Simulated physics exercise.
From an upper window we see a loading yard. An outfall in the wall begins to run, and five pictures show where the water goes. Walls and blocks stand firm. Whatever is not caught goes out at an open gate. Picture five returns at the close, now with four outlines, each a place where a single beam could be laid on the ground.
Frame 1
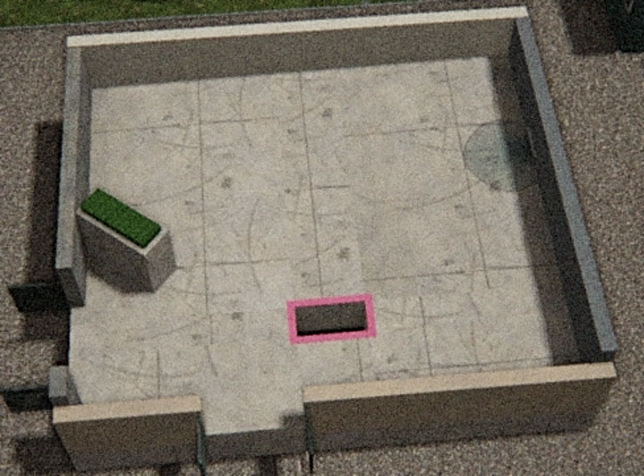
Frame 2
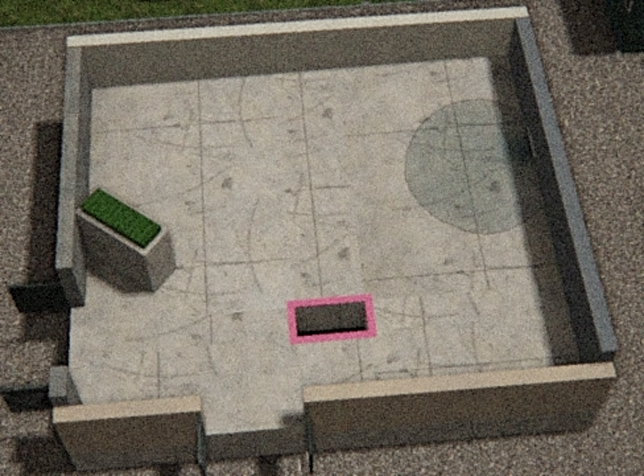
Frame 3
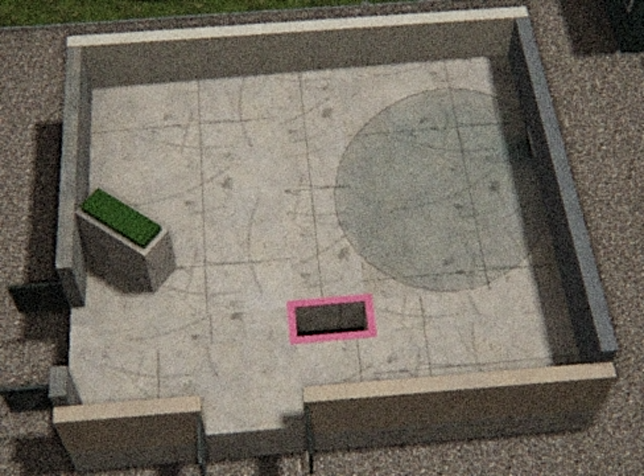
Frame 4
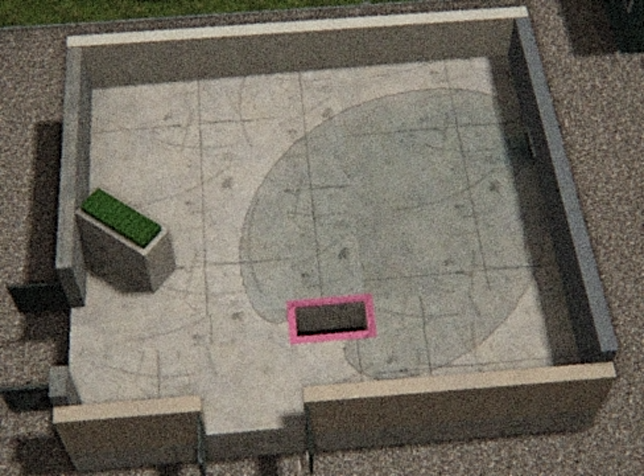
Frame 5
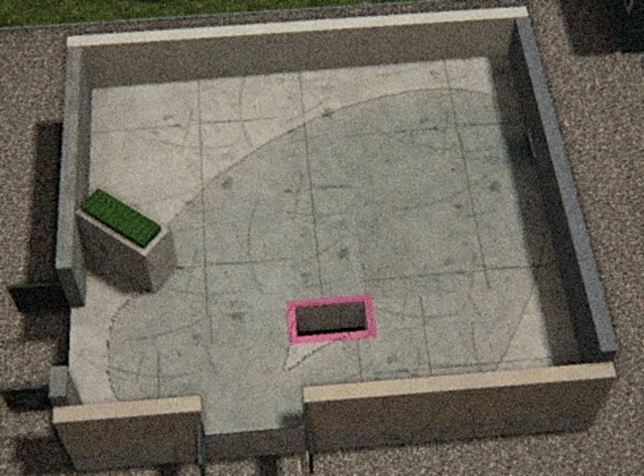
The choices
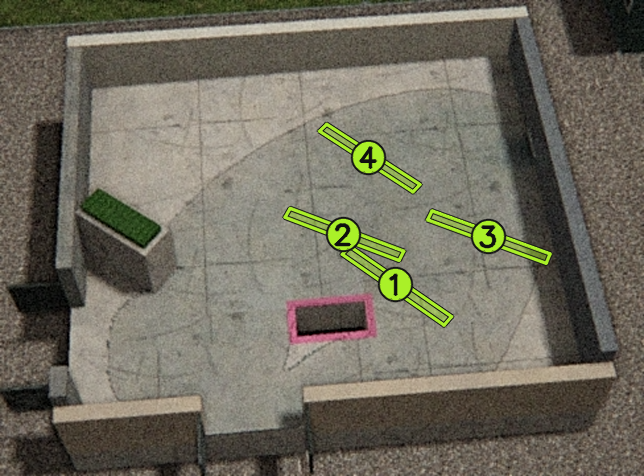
Water spreads across the walled yard from the right side, reaching around the pink-edged gully.
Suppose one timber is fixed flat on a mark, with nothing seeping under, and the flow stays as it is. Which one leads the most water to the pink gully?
4.
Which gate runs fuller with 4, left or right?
More leaves on the left.
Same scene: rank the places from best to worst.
The order is 4, 3, 2, 1.
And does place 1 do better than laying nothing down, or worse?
Place 1 is worse.
In lime, 1 from (346, 250) to (447, 320); 2 from (287, 212) to (401, 255); 3 from (429, 215) to (548, 258); 4 from (323, 127) to (416, 188).
For place 1, about 3 % of the stream goes into the pink gully, about 95 % out by the gates.
For place 2, about 8 % of the stream goes into the pink gully, about 90 % out by the gates.
For place 3, about 18 % of the stream goes into the pink gully, about 79 % out by the gates.
For place 4, about 30 % of the stream goes into the pink gully, about 69 % out by the gates.
